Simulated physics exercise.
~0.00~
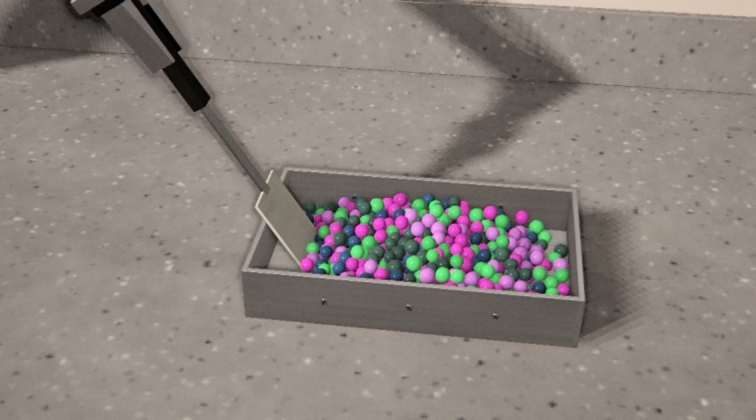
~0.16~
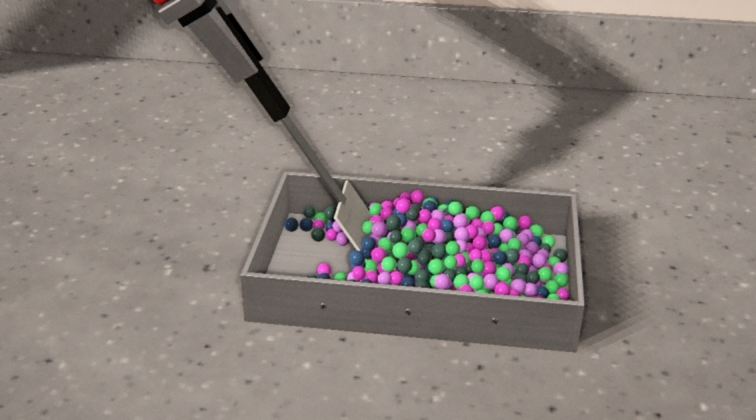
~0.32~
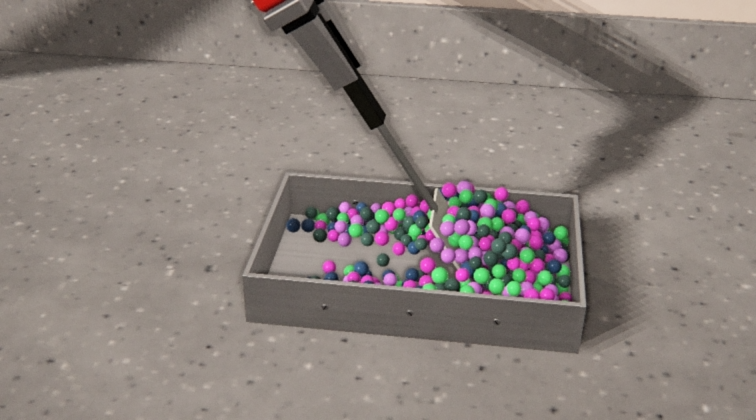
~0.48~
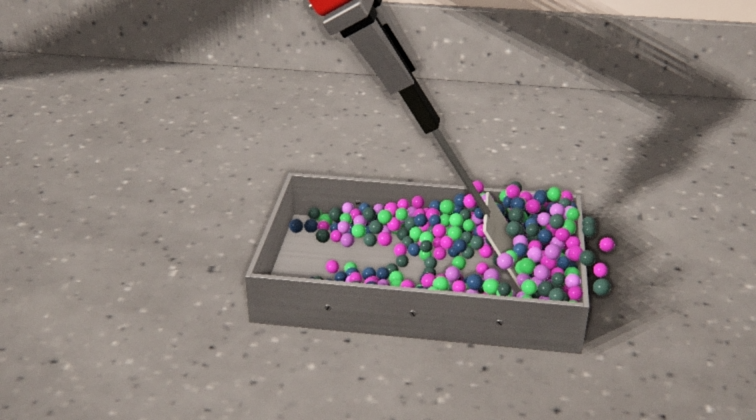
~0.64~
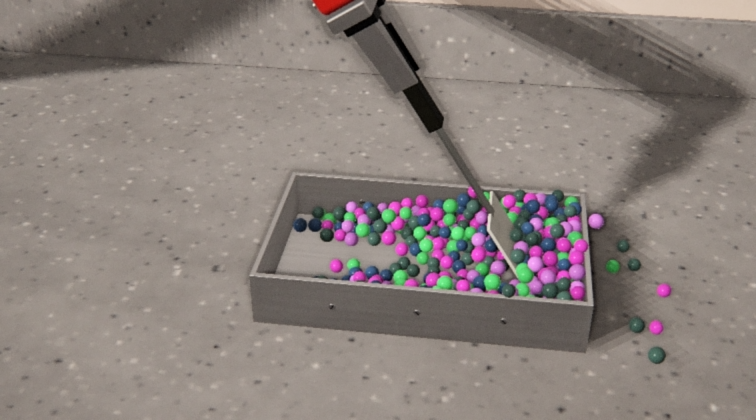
A grey rectangular tin full of small round sweets in pink, green, violet and dark blue sits on a speckled grey surface, seen from above at a slight angle. A robotic arm with black, grey and red parts reaches in from the upper left, holding a flat spatula at the tin's left end. The spatula sweeps right, pushing the sweets into a heap and leaving part of the bottom bare behind it. Near the right end, the heap rises and several sweets spill over the edge. The spatula stops there, with most sweets still inside and a few scattered beside the tin.
